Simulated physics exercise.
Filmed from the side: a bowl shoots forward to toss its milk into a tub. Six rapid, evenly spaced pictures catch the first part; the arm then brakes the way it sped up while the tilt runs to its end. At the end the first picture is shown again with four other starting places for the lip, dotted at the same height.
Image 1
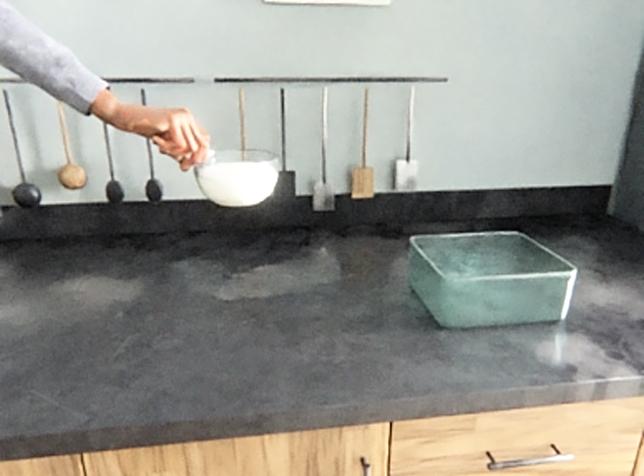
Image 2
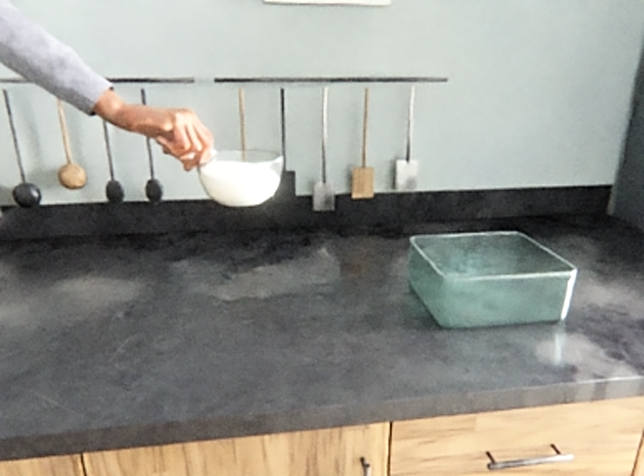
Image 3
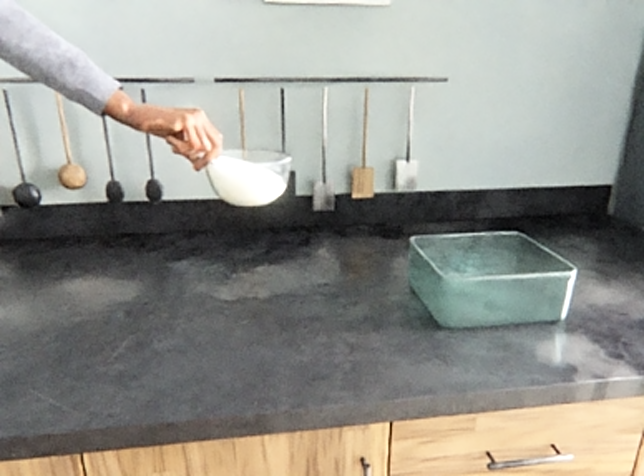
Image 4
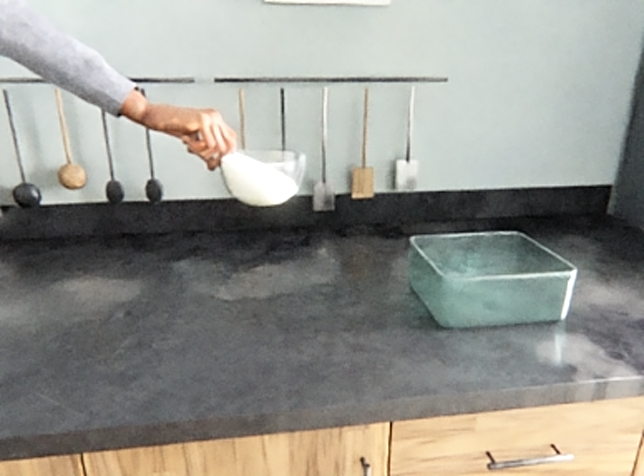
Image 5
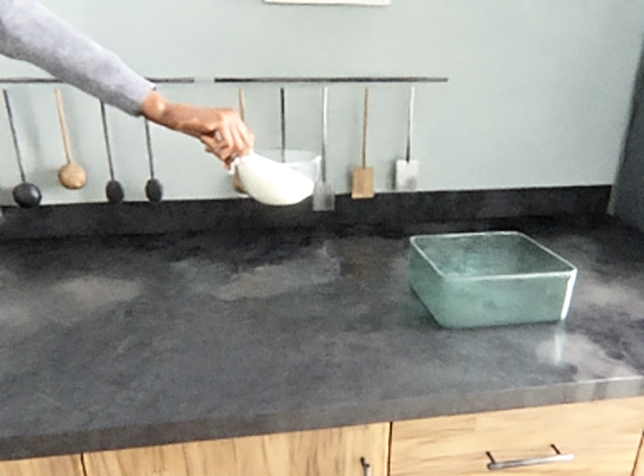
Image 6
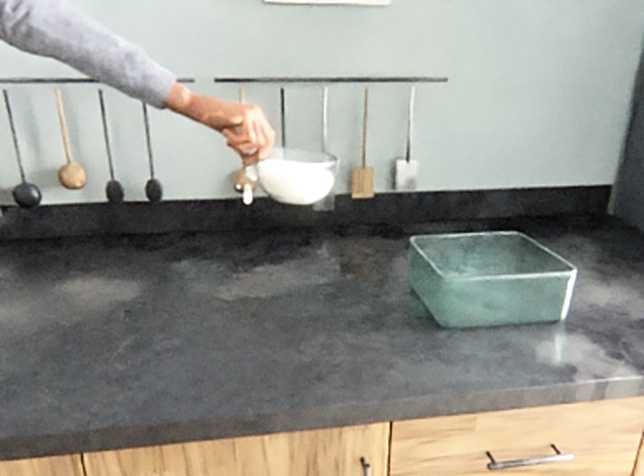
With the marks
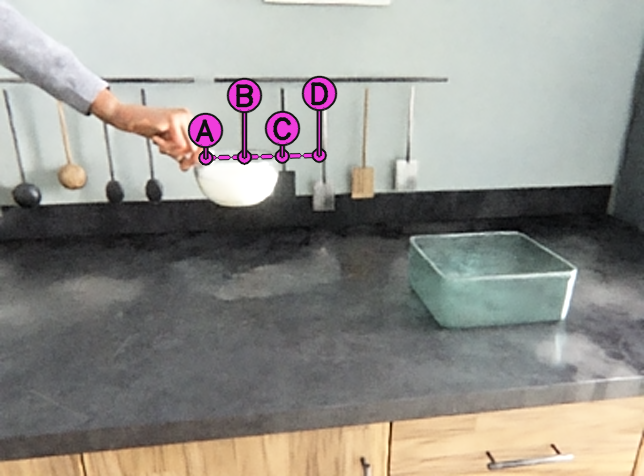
To begin with, a hand at the left holds a clear bowl of milk above a dark countertop, with a greenish glass tub to the right. The arm moves the bowl steadily rightward, the milk sloshing up toward the hand's side, until a little slips over the left rim and hangs below it.
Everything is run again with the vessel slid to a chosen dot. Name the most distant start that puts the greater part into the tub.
The answer is dot D.
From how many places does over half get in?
One of the four.
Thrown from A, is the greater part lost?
Yes, that goes wrong.
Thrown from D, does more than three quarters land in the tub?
No, less.
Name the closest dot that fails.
C it is.
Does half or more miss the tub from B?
Yes, that goes wrong.
On the marked copy, A at (205, 158); B at (244, 157); C at (282, 156); D at (319, 155).
Choosing A, about 0 % lands in the tub, 100 % falls short.
Choosing B, about 0 % lands in the tub, 100 % falls short.
Choosing C, about 31 % lands in the tub, 65 % falls short and 4 % goes beside or beyond.
Choosing D, about 62 % lands in the tub, 32 % falls short and 7 % goes beside or beyond.
